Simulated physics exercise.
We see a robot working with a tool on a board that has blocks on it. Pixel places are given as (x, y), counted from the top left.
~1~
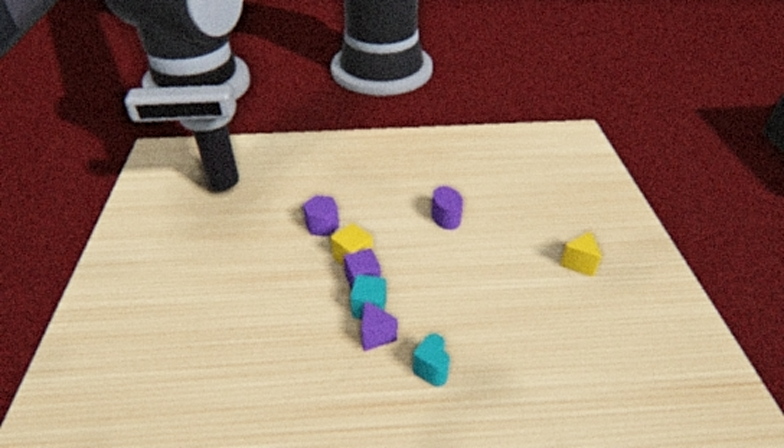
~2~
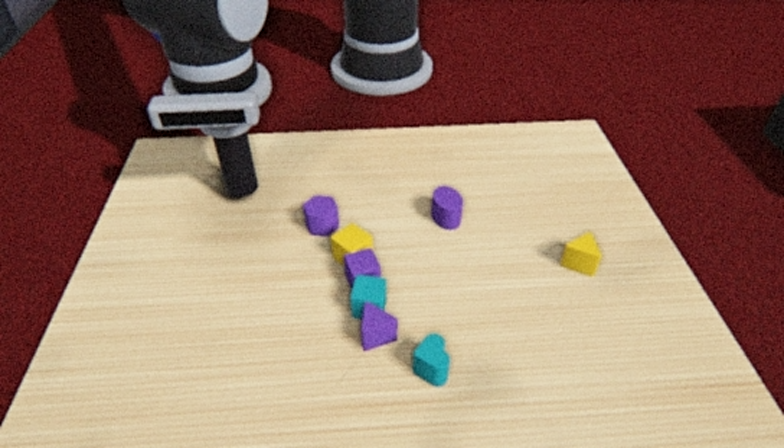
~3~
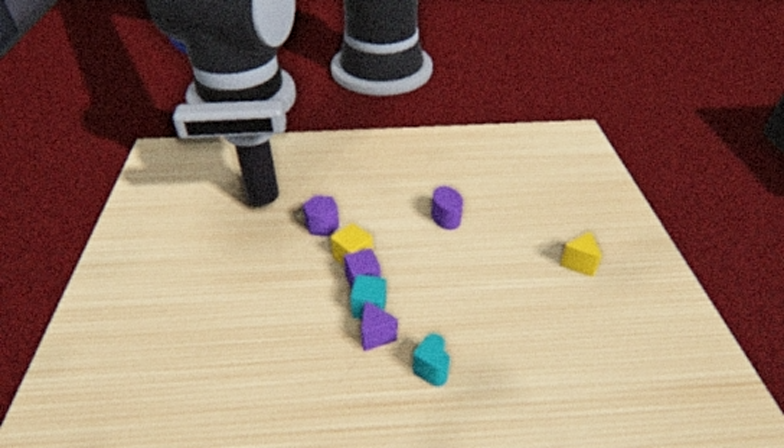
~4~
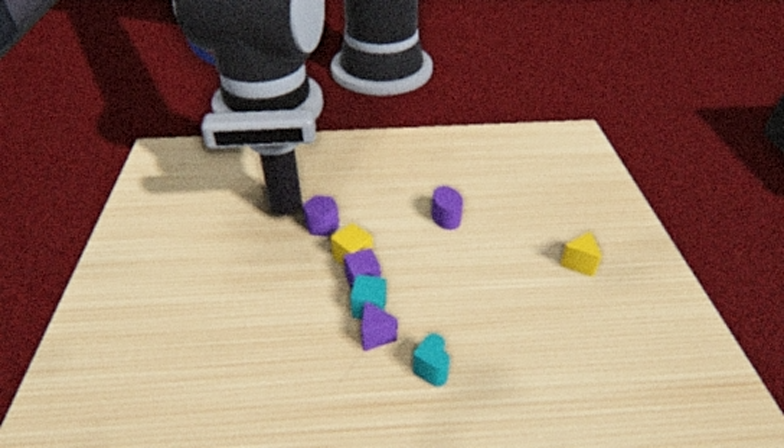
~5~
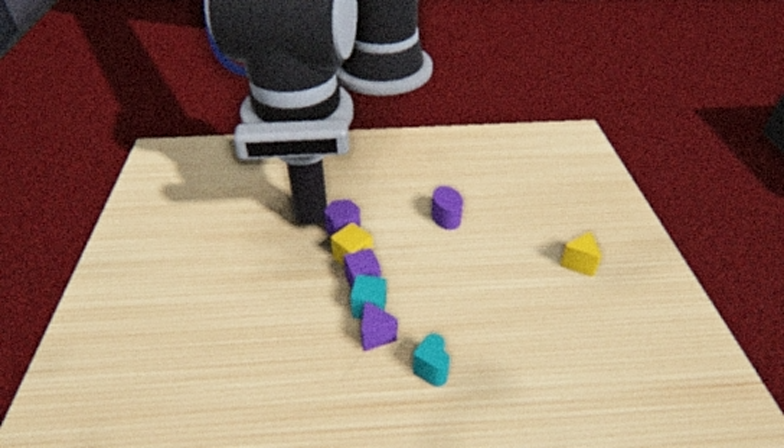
A robot arm slid its black tool to the right across a wooden board and nudged a purple block slightly rightward, toward the yellow one, while the other purple, teal and yellow blocks stayed still.
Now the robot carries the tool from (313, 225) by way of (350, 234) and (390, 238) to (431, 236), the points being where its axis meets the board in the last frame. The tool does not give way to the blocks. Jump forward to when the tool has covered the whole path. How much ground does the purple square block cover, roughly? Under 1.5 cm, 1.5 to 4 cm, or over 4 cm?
The answer will be the short band, under 1.5 cm.
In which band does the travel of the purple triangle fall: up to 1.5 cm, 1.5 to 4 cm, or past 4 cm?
Distance: Below 1.5 cm.
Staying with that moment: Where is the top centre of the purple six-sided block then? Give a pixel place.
The answer is (466, 221).
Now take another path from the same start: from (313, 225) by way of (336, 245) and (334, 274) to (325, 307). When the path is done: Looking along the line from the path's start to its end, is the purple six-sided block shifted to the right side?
In short: No.
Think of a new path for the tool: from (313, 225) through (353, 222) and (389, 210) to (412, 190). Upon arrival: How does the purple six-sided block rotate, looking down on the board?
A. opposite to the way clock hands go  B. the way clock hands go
Answer: B.
On the path given first. One third of the way, tool (349, 223); purple six-sided block (382, 215), turned 20° anticlockwise; yellow square block (364, 237), turned 50° clockwise.
Two thirds of the way, tool (390, 227); purple six-sided block (424, 219), turned 20° anticlockwise; yellow square block (366, 239), turned 50° clockwise; purple square block (362, 263).
At the end, tool (431, 225); purple six-sided block (466, 221); yellow square block (366, 239), turned 50° clockwise; purple square block (362, 263); purple triangle in place; purple elliptical block in place.
